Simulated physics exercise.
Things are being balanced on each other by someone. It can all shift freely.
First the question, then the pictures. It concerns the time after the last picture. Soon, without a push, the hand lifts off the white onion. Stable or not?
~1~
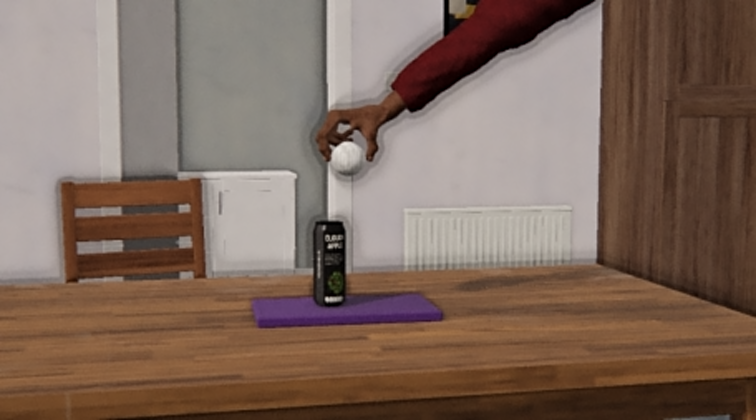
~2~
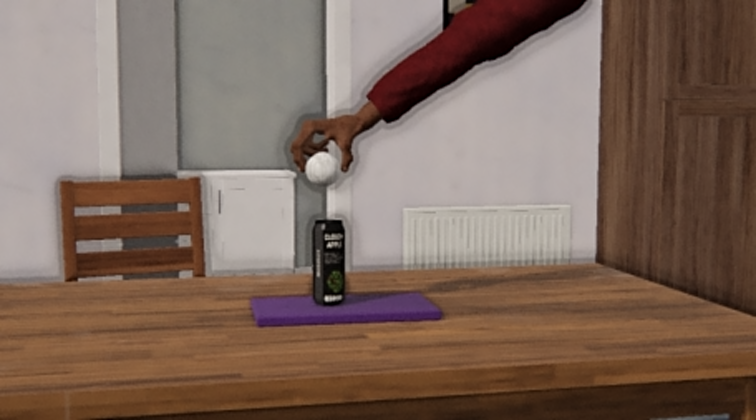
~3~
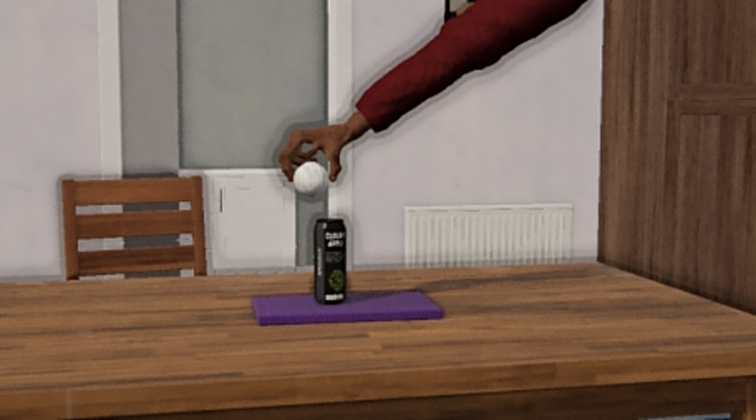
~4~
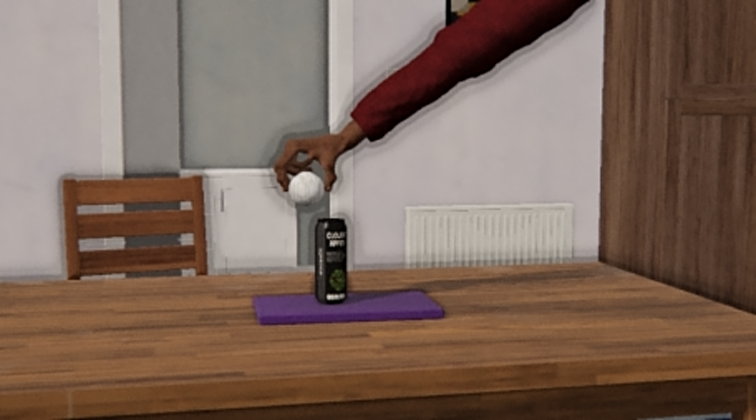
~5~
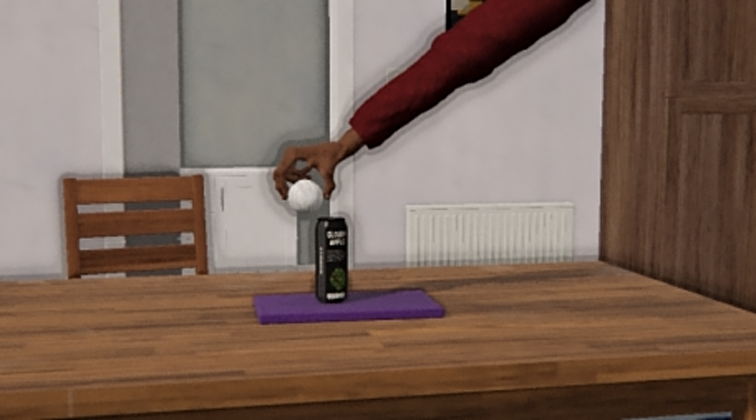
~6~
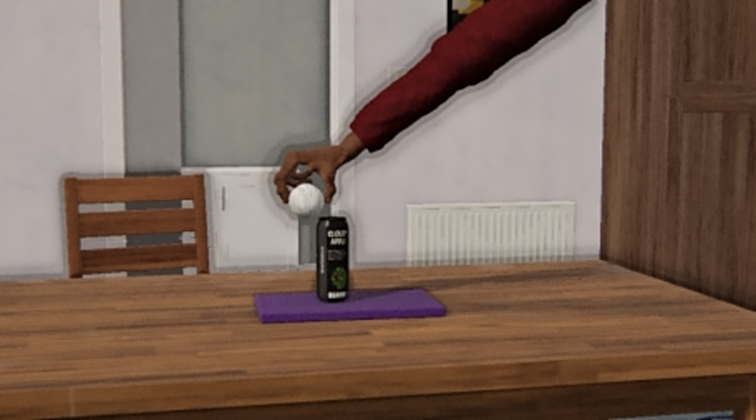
I expect the stack will not stand.
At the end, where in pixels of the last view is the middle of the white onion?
Around (268, 286).
Then, 0.20 s after the last picture, white onion rolled a little near (300, 213).
Then, 0.30 s after the last picture, white onion now fallen.
Then, 0.40 s after the last picture, things are still on the move.
Then, 0.50 s after the last picture, as before.
At rest, fallen, white onion; the other 2 in place. Seen from the same camera at the end, white onion near (268, 286). The pile loses its balance.
